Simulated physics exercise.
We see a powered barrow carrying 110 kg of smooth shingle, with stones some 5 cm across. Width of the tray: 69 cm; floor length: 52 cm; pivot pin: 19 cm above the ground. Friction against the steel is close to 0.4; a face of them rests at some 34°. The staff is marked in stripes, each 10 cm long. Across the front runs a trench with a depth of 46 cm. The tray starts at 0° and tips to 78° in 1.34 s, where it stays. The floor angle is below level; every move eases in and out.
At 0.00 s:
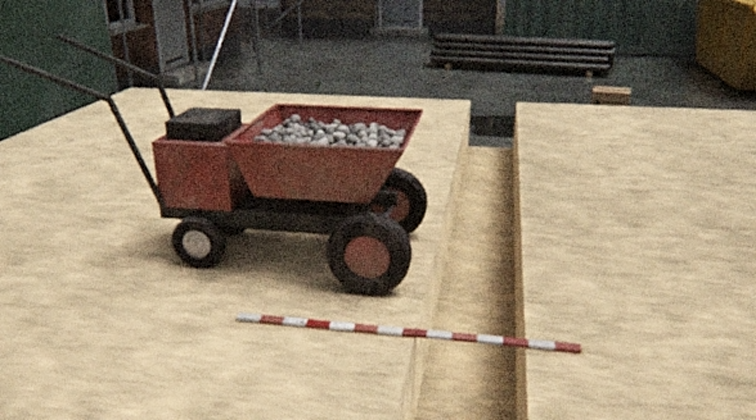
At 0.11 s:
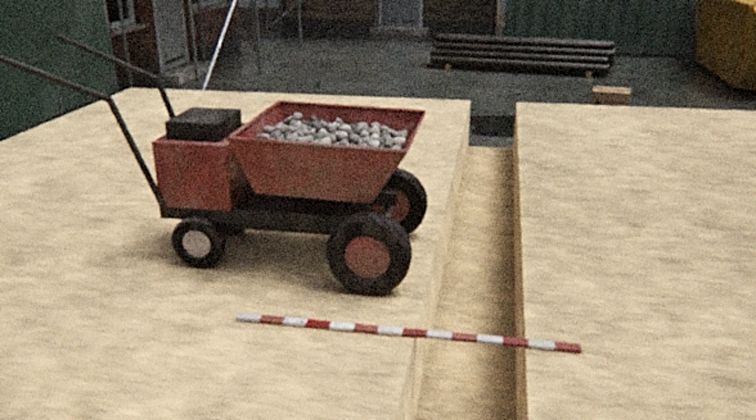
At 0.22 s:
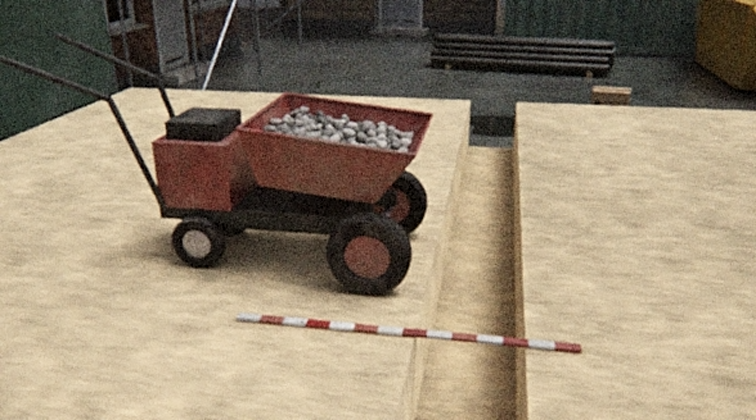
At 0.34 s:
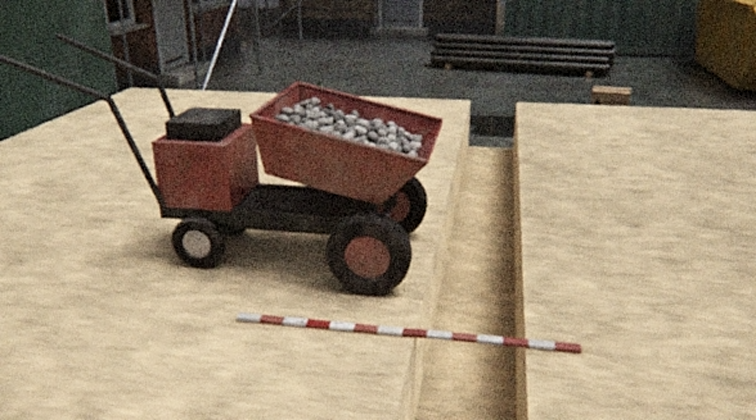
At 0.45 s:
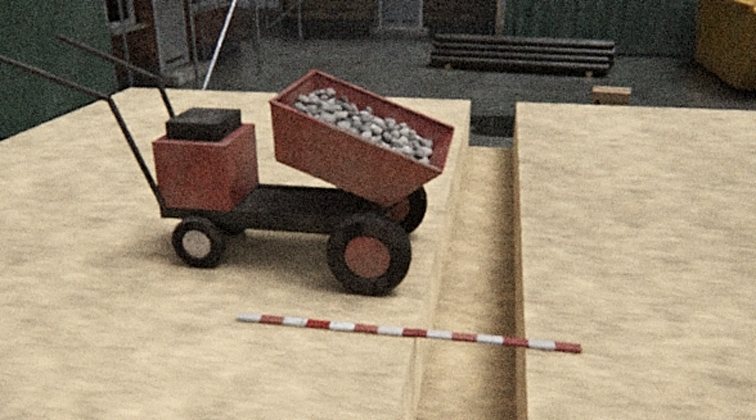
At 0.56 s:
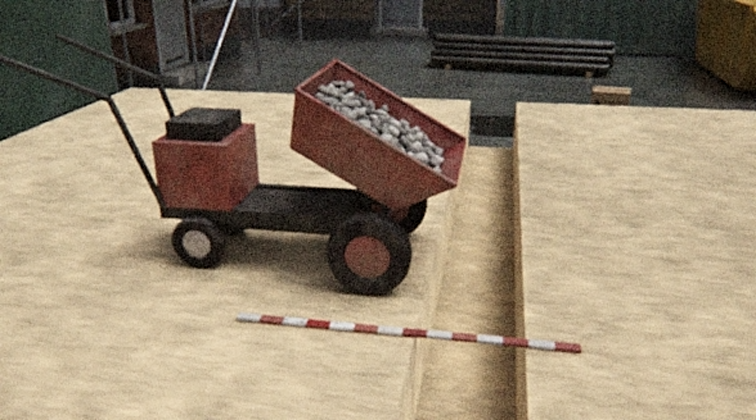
To begin with, a red tray heaped with grey stones sits level on a small wheeled barrow beside a narrow trench. The tray then tilts gradually, its left end rising clear of the dark chassis while its right end dips towards the trench, until it slants steeply with the stones still inside.
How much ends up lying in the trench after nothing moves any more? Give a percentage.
A share of about 55 per cent.
After 1.0 s the floor is at 66°; 100 % in the tray; the foremost stones are at (504, 229).
After 1.4 s the floor is at 78°; 40 % in the tray, 25 % in the trench, 35 % past the trench; the foremost stones are at (627, 292).
After 1.8 s the floor is at 78°; 12 % in the tray, 43 % in the trench, 45 % past the trench; the foremost stones are at (696, 276).
After 3.7 s the floor is at 78°; 0 % in the tray, 55 % in the trench, 45 % past the trench; the foremost stones are at (728, 277).
